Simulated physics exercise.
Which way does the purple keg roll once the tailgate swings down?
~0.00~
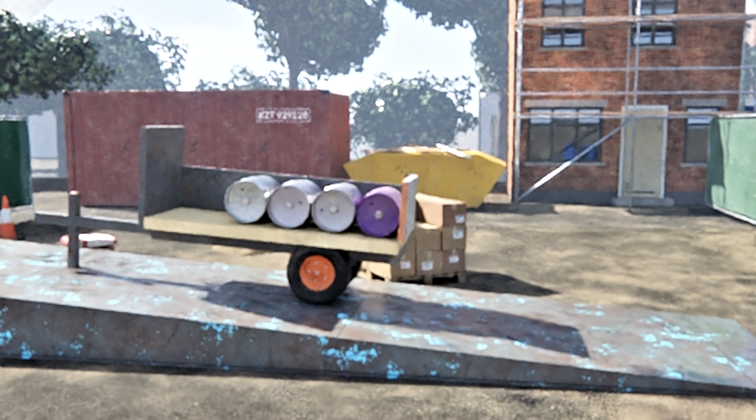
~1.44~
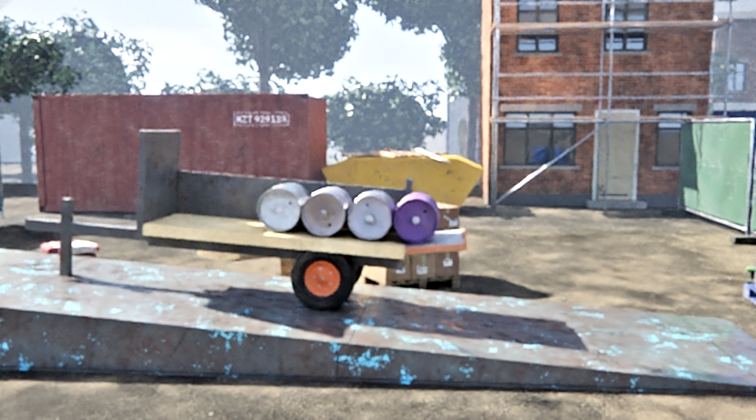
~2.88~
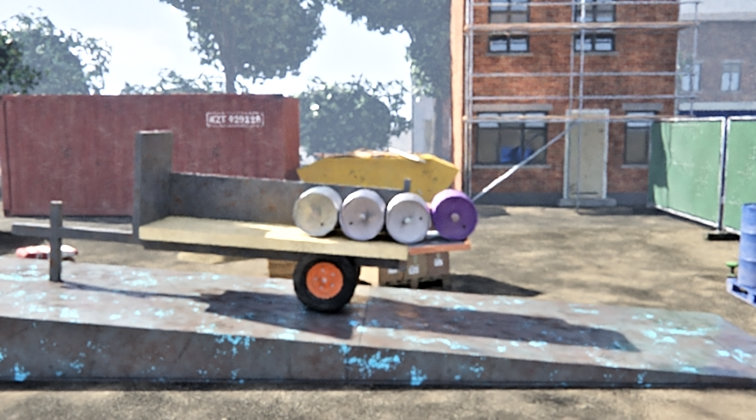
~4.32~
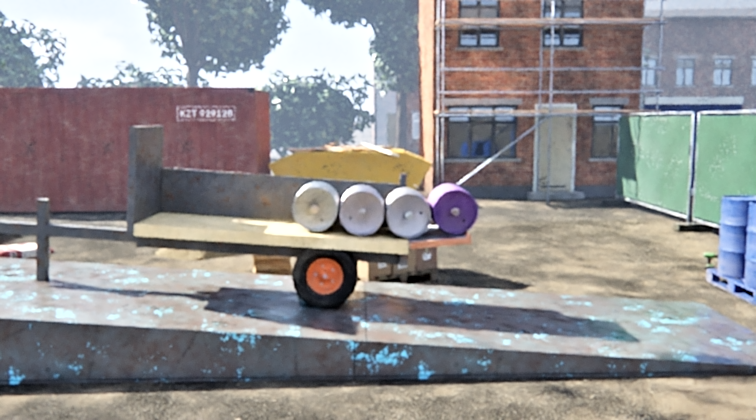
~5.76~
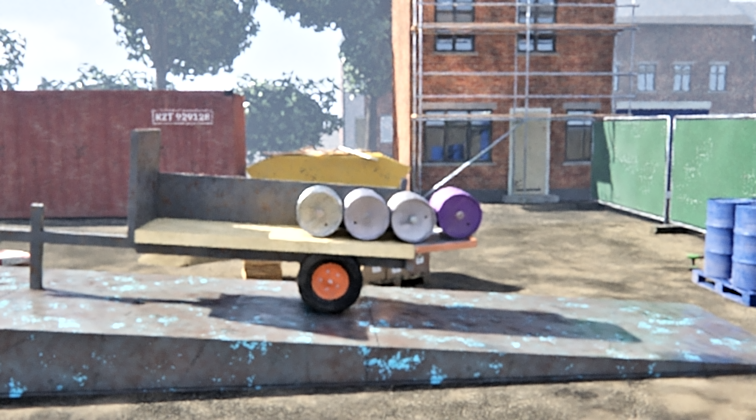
The purple keg rolls to the right, toward the open end of the trailer and onto the lowered gate.
